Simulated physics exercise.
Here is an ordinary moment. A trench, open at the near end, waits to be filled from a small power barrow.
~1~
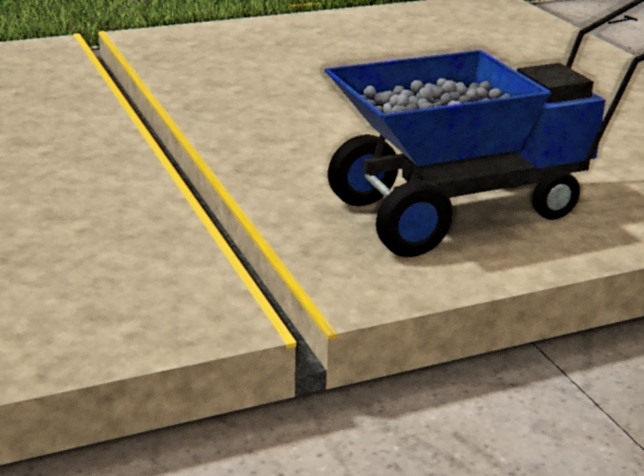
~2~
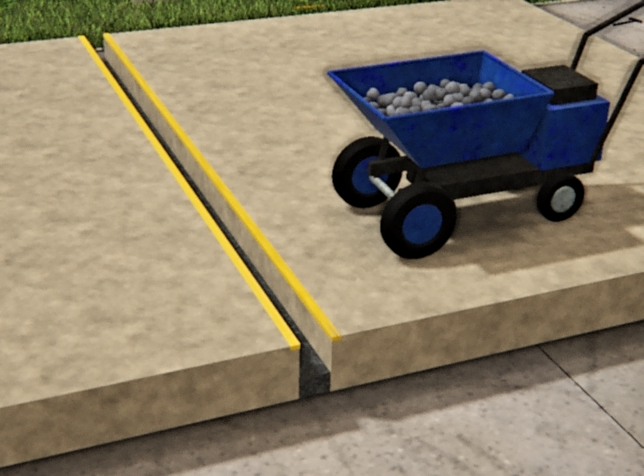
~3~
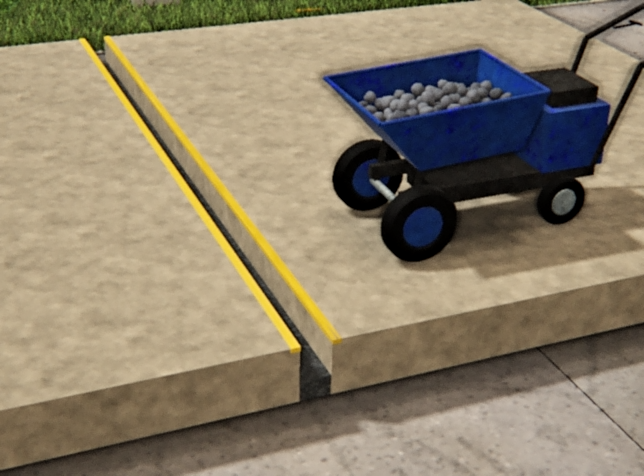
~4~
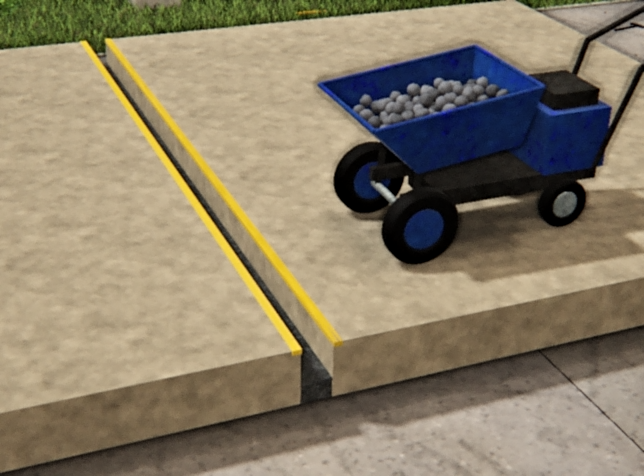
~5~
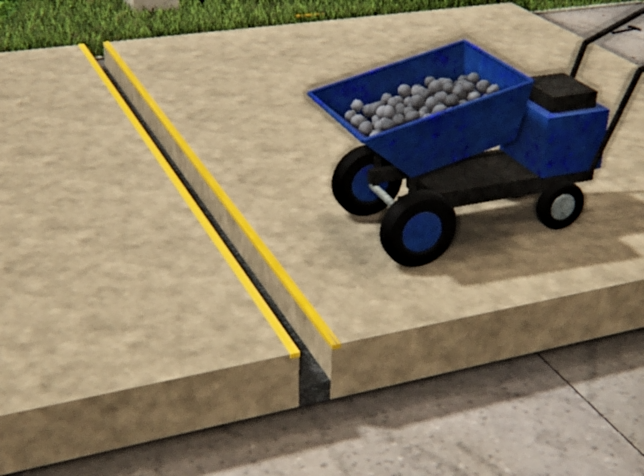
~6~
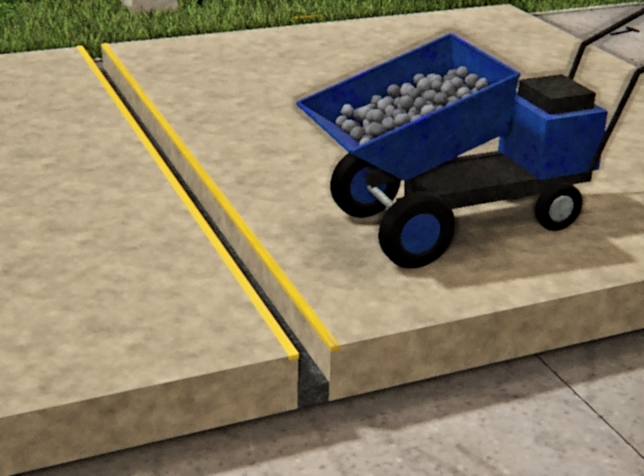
A blue powered barrow heaped with round grey cobbles stands on a raised tan slab at the right, seen from above at an angle, with grass behind and grey paving in front. To its left, a narrow trench edged with two yellow lines cuts across the slab, open at the near end. The skip begins level, then tilts gradually forward to the left, its lip lowering, while the wheels stay in place and the view shifts very slightly.
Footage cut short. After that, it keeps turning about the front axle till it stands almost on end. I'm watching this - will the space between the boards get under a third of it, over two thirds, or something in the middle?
I expect a trench portion within a third to two thirds.
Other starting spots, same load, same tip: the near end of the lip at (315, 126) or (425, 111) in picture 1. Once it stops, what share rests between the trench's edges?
You'd get around 0 in a hundred, then 40 in a hundred.
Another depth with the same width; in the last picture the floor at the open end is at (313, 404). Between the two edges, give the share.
The share would be around 60 per cent.
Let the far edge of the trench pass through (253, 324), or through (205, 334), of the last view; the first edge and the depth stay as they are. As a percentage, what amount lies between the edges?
First case 70 %, second case 90 %.
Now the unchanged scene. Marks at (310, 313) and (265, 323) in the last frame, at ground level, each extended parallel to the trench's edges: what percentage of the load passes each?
The first gives 80 %, the second 20 %.
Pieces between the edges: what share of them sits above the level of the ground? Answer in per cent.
15 per cent, near enough.
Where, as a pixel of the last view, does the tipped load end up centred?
Resting centre, last picture - approx. (243, 264).
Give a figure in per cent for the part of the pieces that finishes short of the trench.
Roughly 5 in a hundred.
Just after the last frame, skip tipped steeply; every one in the skip.
A moment on, skip tipped right over; roughly two thirds in the skip; just a few short of the trench; roughly a quarter in or heaped over the trench; just a few beyond it.
Further on, skip tipped right over; roughly a quarter in the skip; about a tenth short of the trench; roughly half in or heaped over the trench; roughly a quarter beyond it.
When it is over, skip tipped right over; roughly a quarter in the skip; about a tenth short of the trench; roughly half in or heaped over the trench; roughly a quarter beyond it.
